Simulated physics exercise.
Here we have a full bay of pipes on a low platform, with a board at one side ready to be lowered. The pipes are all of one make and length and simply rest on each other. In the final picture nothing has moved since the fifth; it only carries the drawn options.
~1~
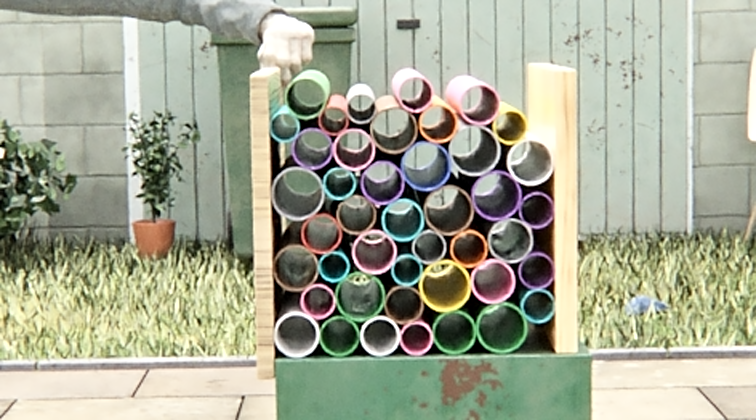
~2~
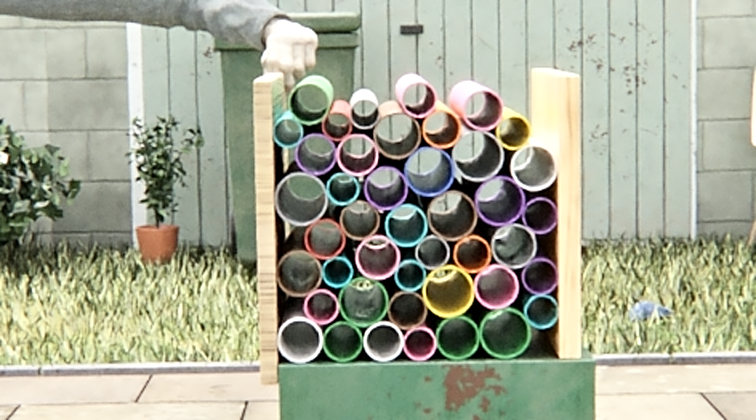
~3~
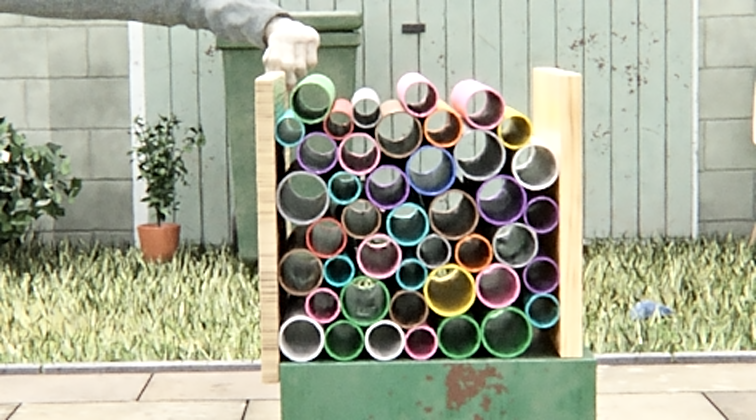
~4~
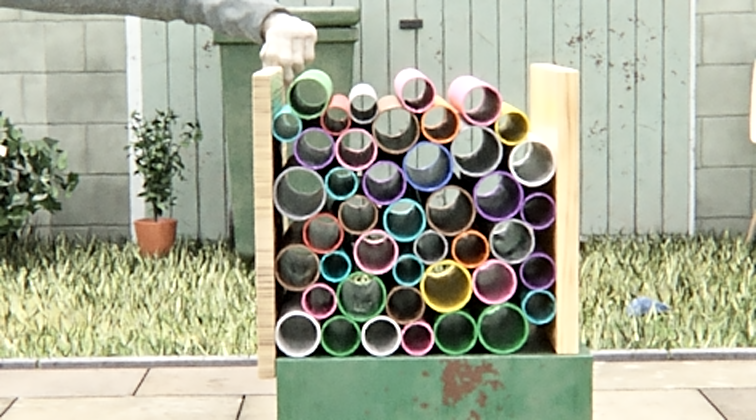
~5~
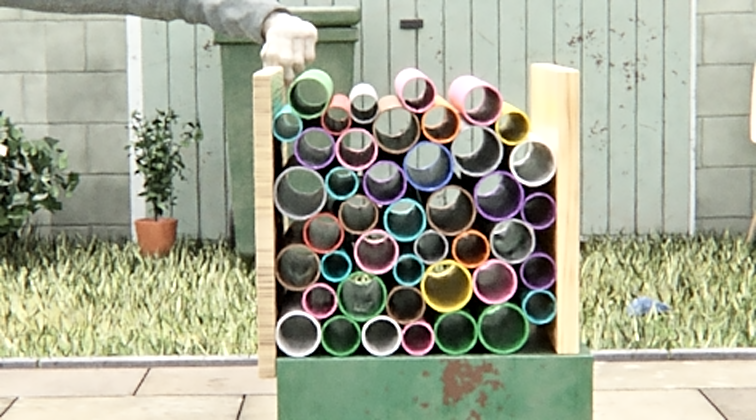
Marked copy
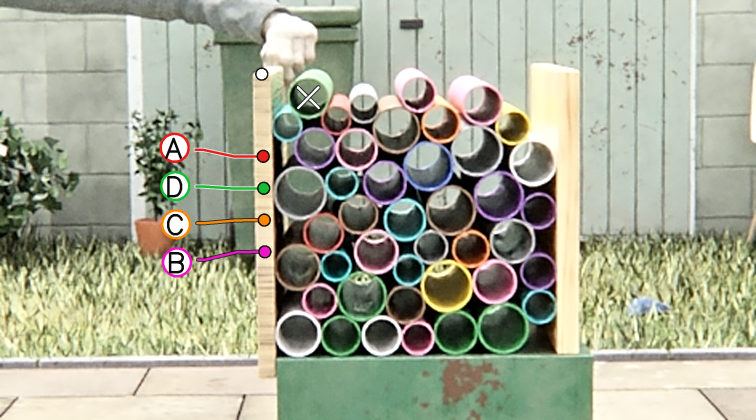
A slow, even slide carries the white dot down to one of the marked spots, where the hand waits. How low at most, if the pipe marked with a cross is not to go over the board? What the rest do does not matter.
A is the limit.
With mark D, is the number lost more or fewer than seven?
It loses fewer than seven.
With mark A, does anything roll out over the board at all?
No, at A.
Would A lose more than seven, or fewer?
Fewer than seven.
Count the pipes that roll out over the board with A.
The count is none.
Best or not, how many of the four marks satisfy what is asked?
The number is one.
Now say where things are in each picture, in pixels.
A white pipe (531, 162); a turquoise pipe (285, 127); a pink pipe (480, 104), in the first picture.
A pink pipe (484, 110); side board (274, 216), in the second picture.
A white pipe (301, 339); a green pipe (506, 332), in the third picture.
A brown pipe (297, 268); a turquoise pipe (539, 307), in the fourth picture.
An orange pipe (471, 249); a purple pipe (539, 211); a white pipe (533, 162), in the fifth picture.
On the copy, A at (263, 156); B at (265, 252); C at (264, 220); D at (264, 188); the cross at (309, 97); the white dot at (262, 74).
On A. First, top of the board (272, 115).
Then, top of the board (273, 156).
Finally, top of the board (273, 156), none out over the board, the crossed one still inside.
By contrast, B lets the crossed one out; C lets the crossed one out; D lets the crossed one out.
